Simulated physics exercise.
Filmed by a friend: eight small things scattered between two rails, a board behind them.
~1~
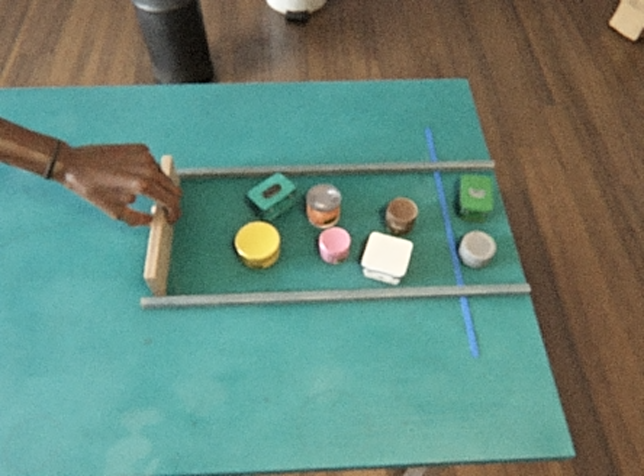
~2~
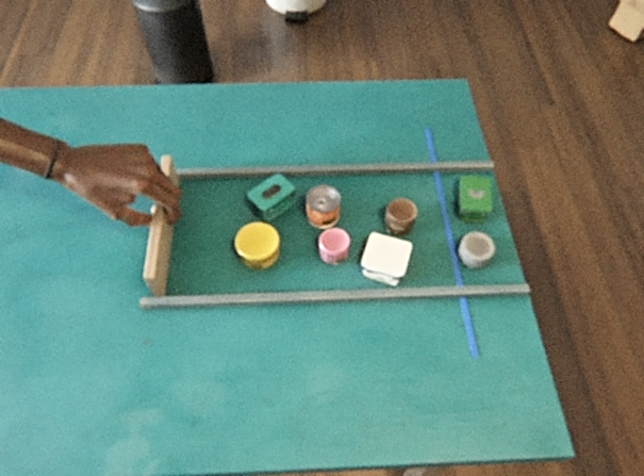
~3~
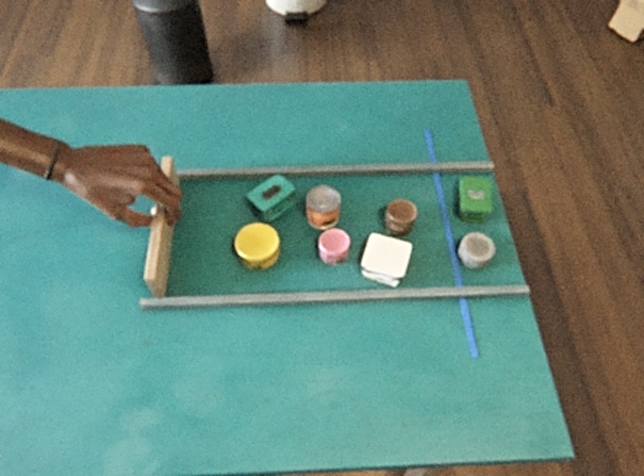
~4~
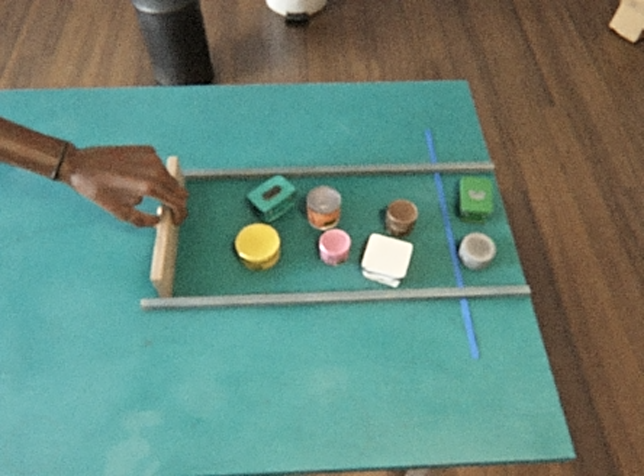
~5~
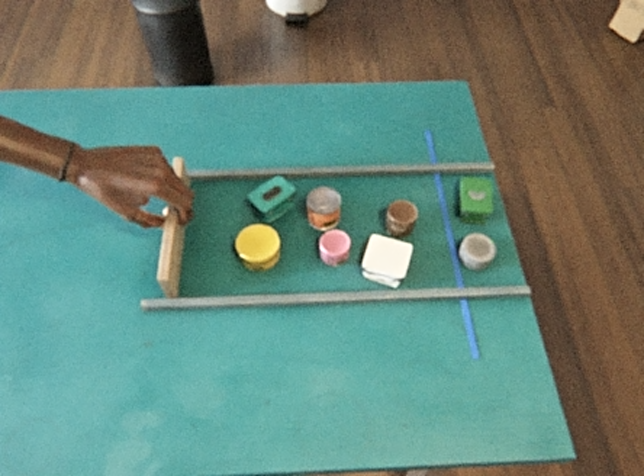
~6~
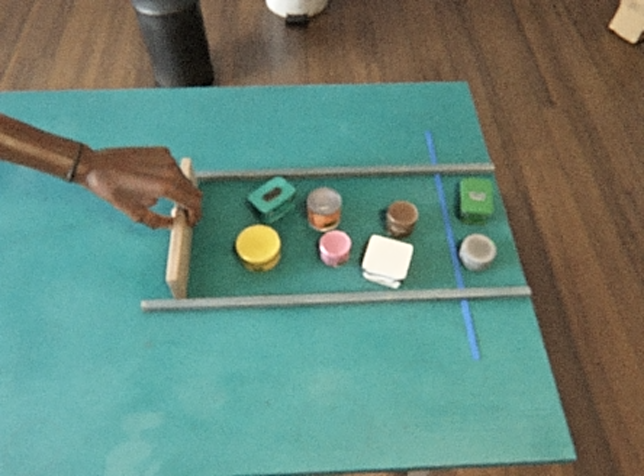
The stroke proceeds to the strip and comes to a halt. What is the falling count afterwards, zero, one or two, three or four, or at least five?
There will be one or two losses over the edge.
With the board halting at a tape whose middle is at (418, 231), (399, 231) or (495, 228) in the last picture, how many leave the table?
Try 1: 0; try 2: 0; try 3: 7.
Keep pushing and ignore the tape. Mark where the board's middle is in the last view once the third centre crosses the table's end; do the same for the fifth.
The middle is near (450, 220) first and near (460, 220) after.
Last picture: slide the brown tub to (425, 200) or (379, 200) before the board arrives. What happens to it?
In that order, it does not fall; does not fall.
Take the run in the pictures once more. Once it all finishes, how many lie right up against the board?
In contact: 2.
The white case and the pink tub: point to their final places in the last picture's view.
White case: About (514, 268); pink tub: About (508, 236).
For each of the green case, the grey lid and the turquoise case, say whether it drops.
Outcome per object - green case: Lost / grey lid: Lost / turquoise case: Kept.
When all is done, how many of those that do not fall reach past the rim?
It comes to 3.
Soon after, none off yet; green case at rest near (475, 202); grey lid at rest near (477, 253); brown tub at rest near (401, 220).
Then, none off yet; green case at rest near (475, 202); grey lid at rest near (478, 253); brown tub moved about its own width near (433, 216).
At rest, the number that fall off is one or two; fallen, grey lid and green case.
